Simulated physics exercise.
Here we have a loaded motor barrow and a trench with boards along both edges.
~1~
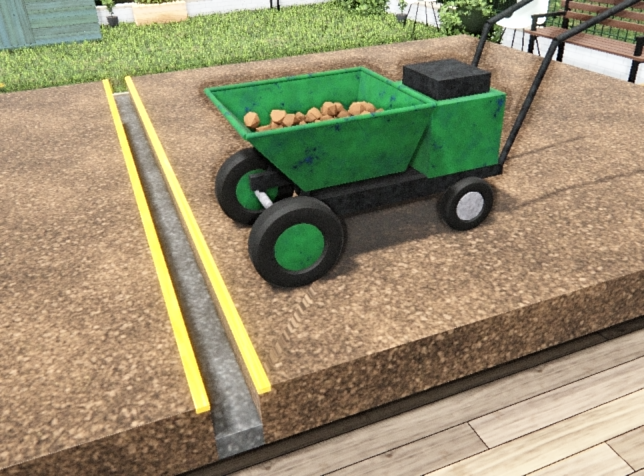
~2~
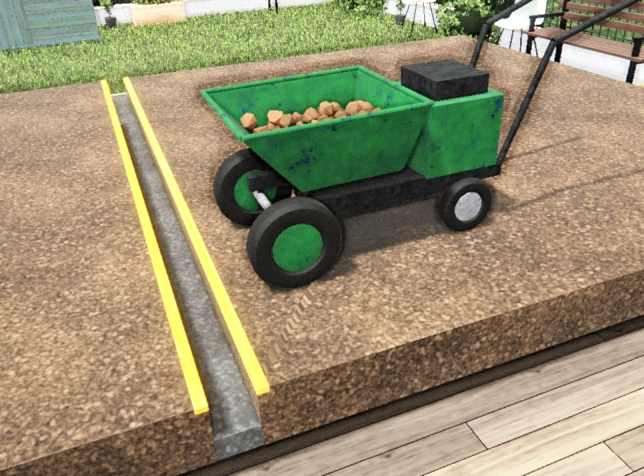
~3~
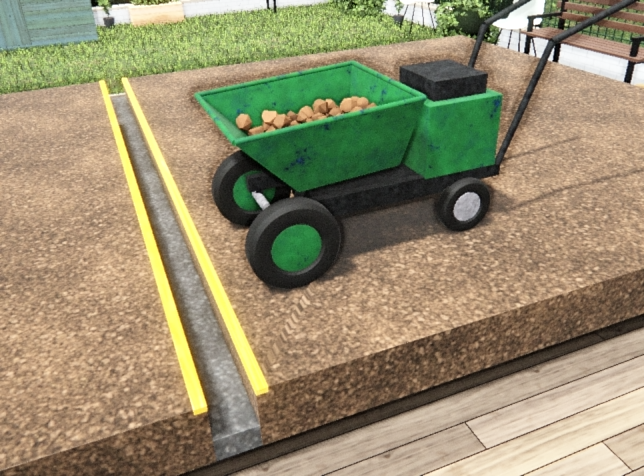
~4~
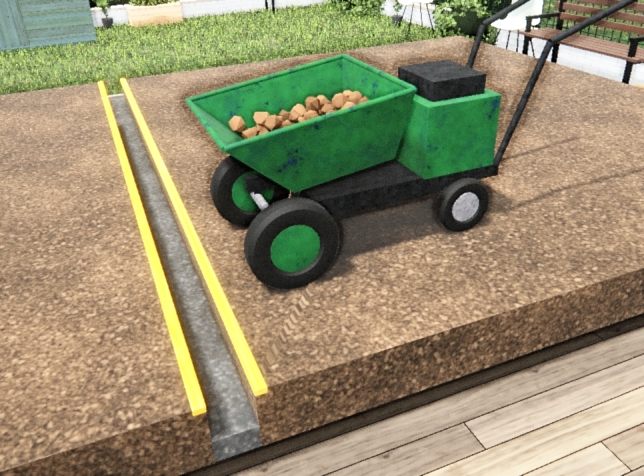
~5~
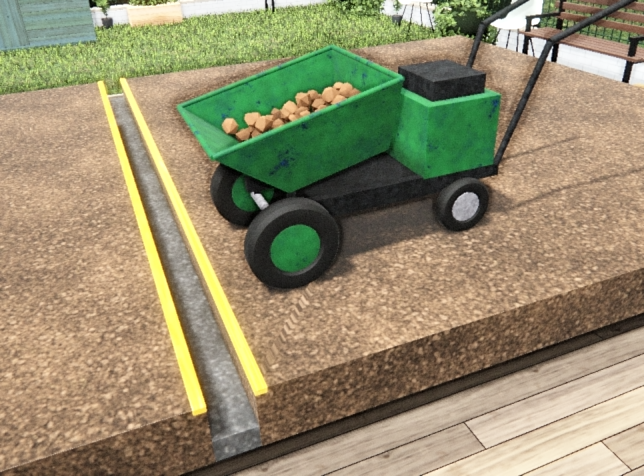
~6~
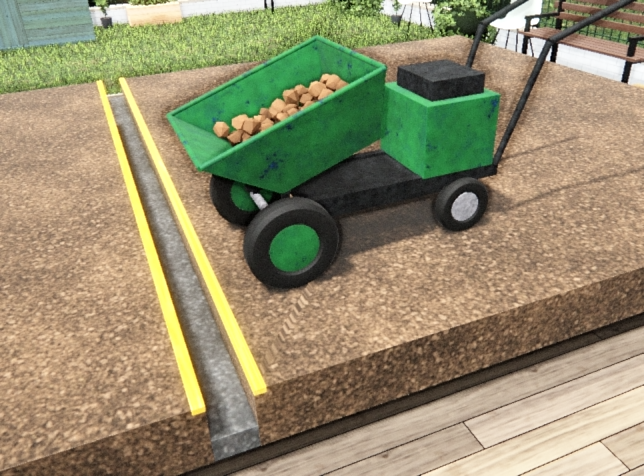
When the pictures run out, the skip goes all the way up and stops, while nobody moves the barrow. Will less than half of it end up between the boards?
Yes, mostly out.
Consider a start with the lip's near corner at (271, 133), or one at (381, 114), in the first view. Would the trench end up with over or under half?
Initially shy of half, next shy of half.
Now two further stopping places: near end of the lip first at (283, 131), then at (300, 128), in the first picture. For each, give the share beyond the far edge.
50 % then 30 %.
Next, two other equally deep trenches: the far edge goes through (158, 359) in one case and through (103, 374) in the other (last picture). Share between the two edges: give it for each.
I'd put it near 20 in a hundred, then near 90 in a hundred.
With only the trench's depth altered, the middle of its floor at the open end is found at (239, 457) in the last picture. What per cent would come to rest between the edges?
It comes out near 0 percent.
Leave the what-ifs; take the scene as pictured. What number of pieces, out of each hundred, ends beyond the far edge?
About 95 per cent.
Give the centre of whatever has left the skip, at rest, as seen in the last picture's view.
Once nothing moves, the middle sits near (103, 285).
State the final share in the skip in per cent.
It works out near 5 percent.
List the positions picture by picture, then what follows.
In the first picture, lip of the skip at (246, 137), level; top of the load at (332, 126), clay clods; first edge of the trench at (241, 335); far edge at (186, 351), the trench under half as wide as the skip, and about as deep as wide.
In the second picture, lip of the skip at (242, 139), level; top of the load at (344, 127).
In the third picture, lip of the skip at (235, 143), tipped barely; top of the load at (339, 124).
In the fourth picture, lip of the skip at (225, 149), tipped a little; top of the load at (331, 121).
In the fifth picture, lip of the skip at (213, 158), tipped a little; top of the load at (338, 105).
In the sixth picture, lip of the skip at (201, 169), tipped clearly; top of the load at (325, 99); first edge of the trench at (237, 336); far edge at (181, 352).
Soon, skip tipped steeply; all in the skip.
A while on, skip tipped right over; about two thirds in the skip; about a quarter beyond it; a stray few falling.
Towards the end, skip tipped right over; a small part in the skip; nearly all beyond it.
Finally, skip tipped right over; a small part in the skip; a stray few in or heaped over the trench; nearly all beyond it.
